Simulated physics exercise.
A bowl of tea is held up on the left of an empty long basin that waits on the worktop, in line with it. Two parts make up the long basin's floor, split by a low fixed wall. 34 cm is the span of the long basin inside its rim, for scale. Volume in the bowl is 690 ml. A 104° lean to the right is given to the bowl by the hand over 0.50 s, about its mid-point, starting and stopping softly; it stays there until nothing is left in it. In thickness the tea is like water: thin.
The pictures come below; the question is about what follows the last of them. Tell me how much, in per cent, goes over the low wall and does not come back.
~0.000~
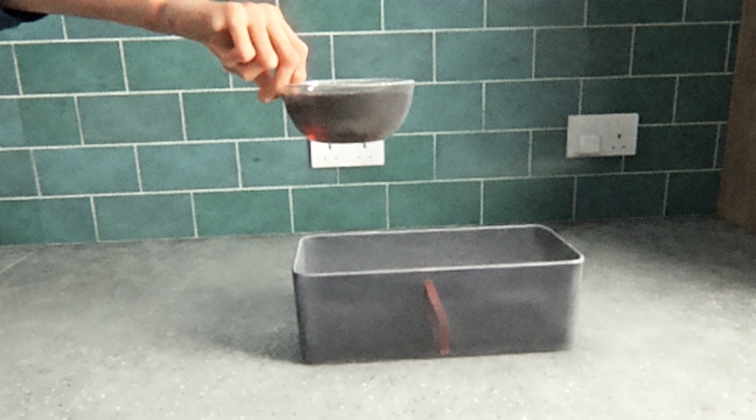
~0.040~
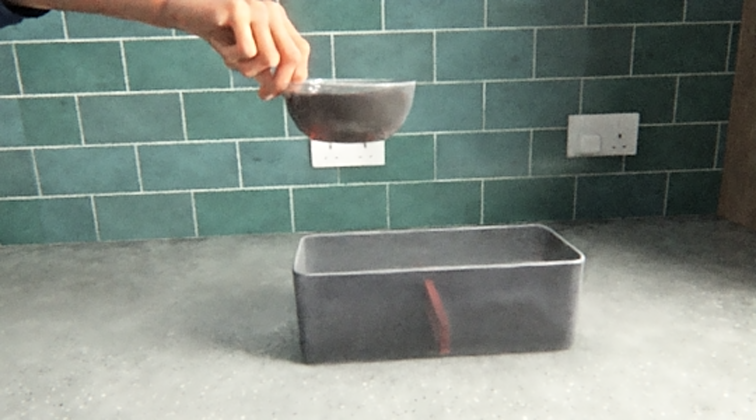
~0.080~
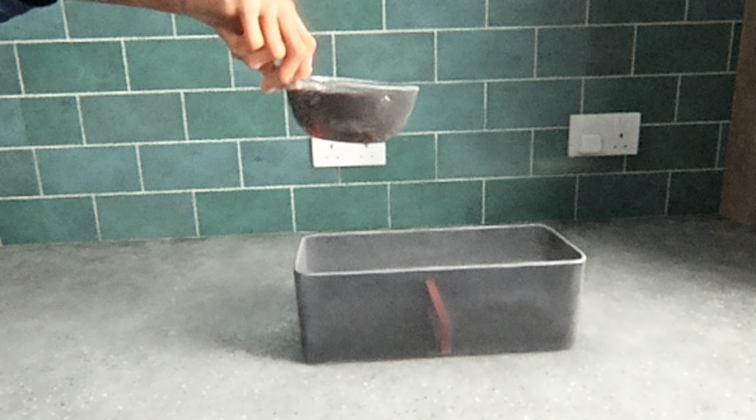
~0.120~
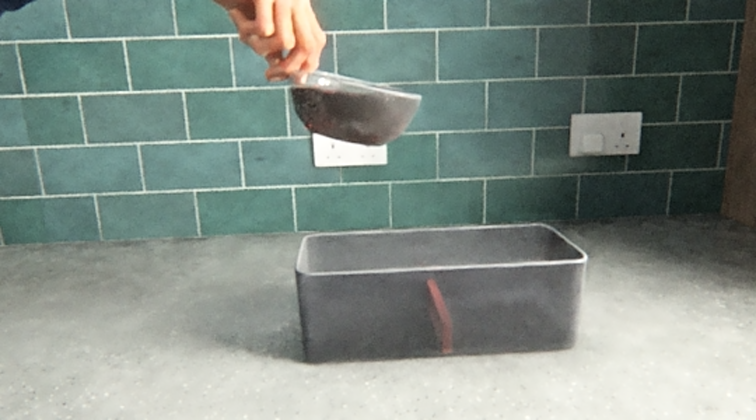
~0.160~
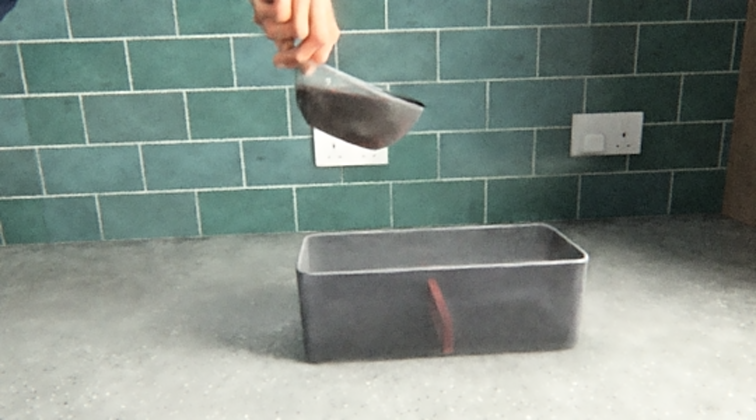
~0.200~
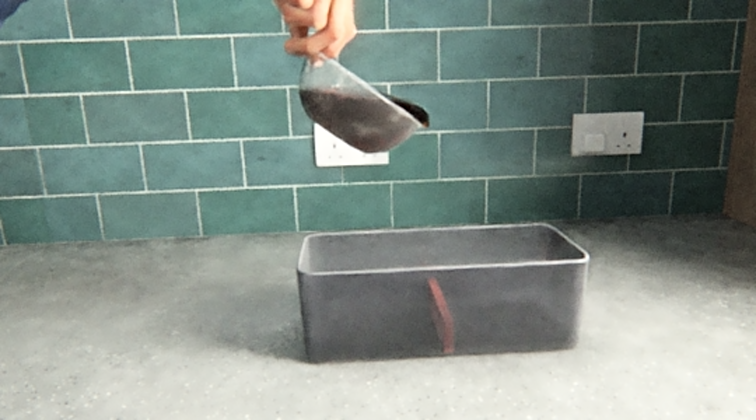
I would say about 66 per cent.
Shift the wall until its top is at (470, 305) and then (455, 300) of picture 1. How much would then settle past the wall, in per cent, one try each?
One try each: Around 30 percent and then around 45 percent.
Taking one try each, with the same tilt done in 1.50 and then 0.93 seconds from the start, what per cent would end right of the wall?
I'd expect close to 85 per cent and then close to 80 per cent.
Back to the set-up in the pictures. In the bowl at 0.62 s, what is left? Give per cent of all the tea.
About 0 per cent.
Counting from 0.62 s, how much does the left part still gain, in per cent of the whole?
About 10 percent.
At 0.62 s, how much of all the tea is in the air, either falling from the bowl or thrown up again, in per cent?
Estimate: Around 8 per cent.
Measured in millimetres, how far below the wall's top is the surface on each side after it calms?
It's around 30 mm on the left side and around 18 mm on the right side.
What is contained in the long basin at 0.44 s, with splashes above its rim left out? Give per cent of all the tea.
38 %, roughly.
After 0.44 s the tilt is 100° and 7 per cent is still to pour, 0 is left of the wall and 38 right of it.
After 0.62 s the tilt is 104° and 0 per cent is still to pour, 21 is left of the wall and 71 right of it.
After 0.80 s the tilt is 104° and 0 per cent is still to pour, 28 is left of the wall and 69 right of it.
After 1.00 s the tilt is 104° and 0 per cent is still to pour, 31 is left of the wall and 66 right of it.
In the end 32 per cent lies left of the wall, 66 right of it and 3 outside.
